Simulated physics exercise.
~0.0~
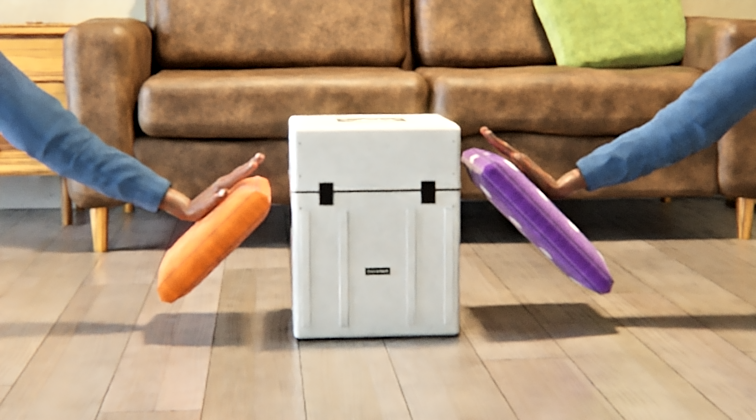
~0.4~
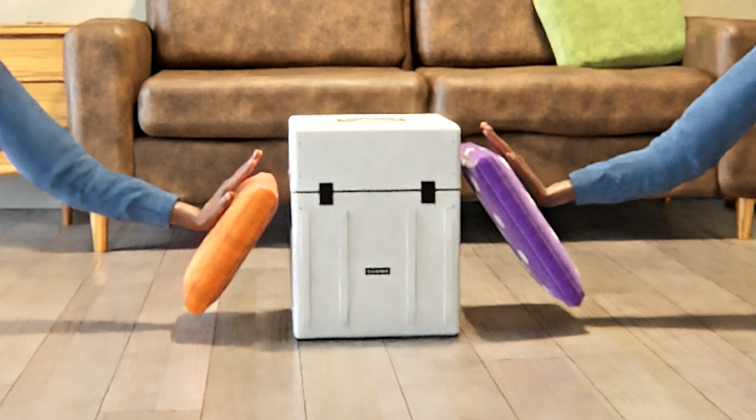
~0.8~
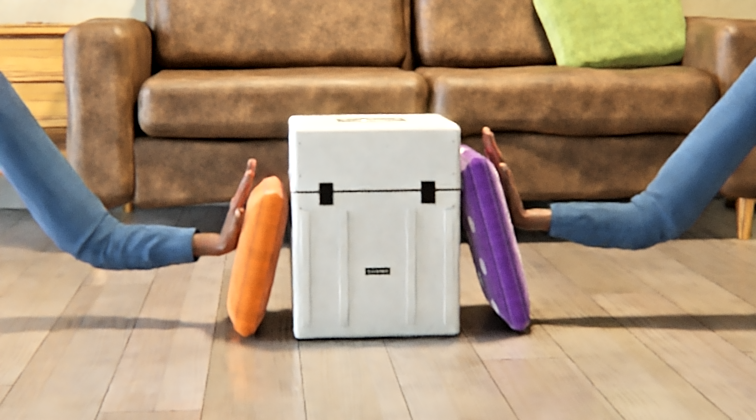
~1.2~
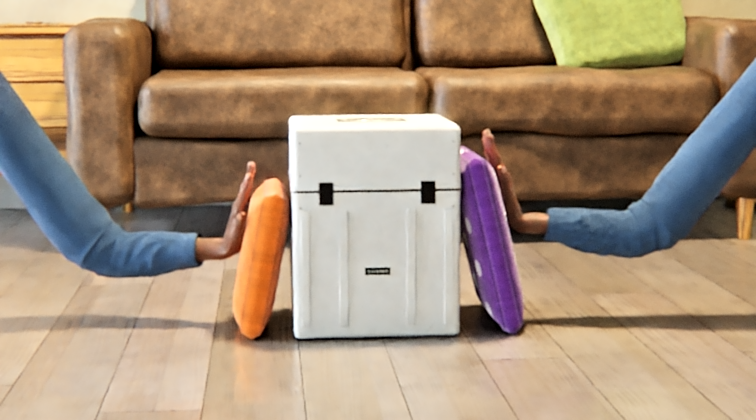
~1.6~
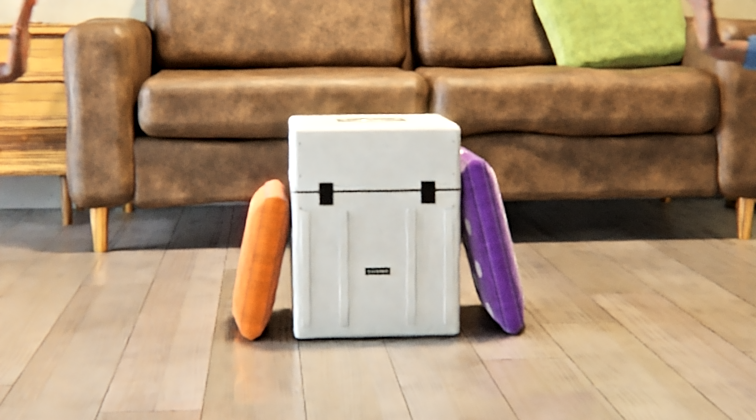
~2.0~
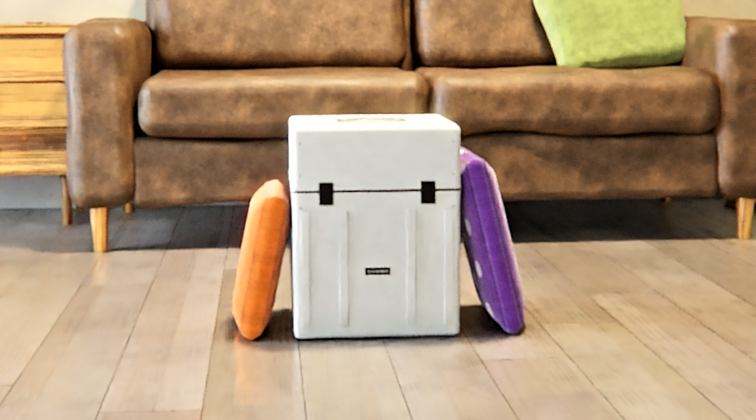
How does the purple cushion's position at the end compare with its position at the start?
At the start it is held at a wide slant with its lower end well out to the right of the chest. By the end it has shifted a little to the left and stands more upright, leaning close against the chest's right side.
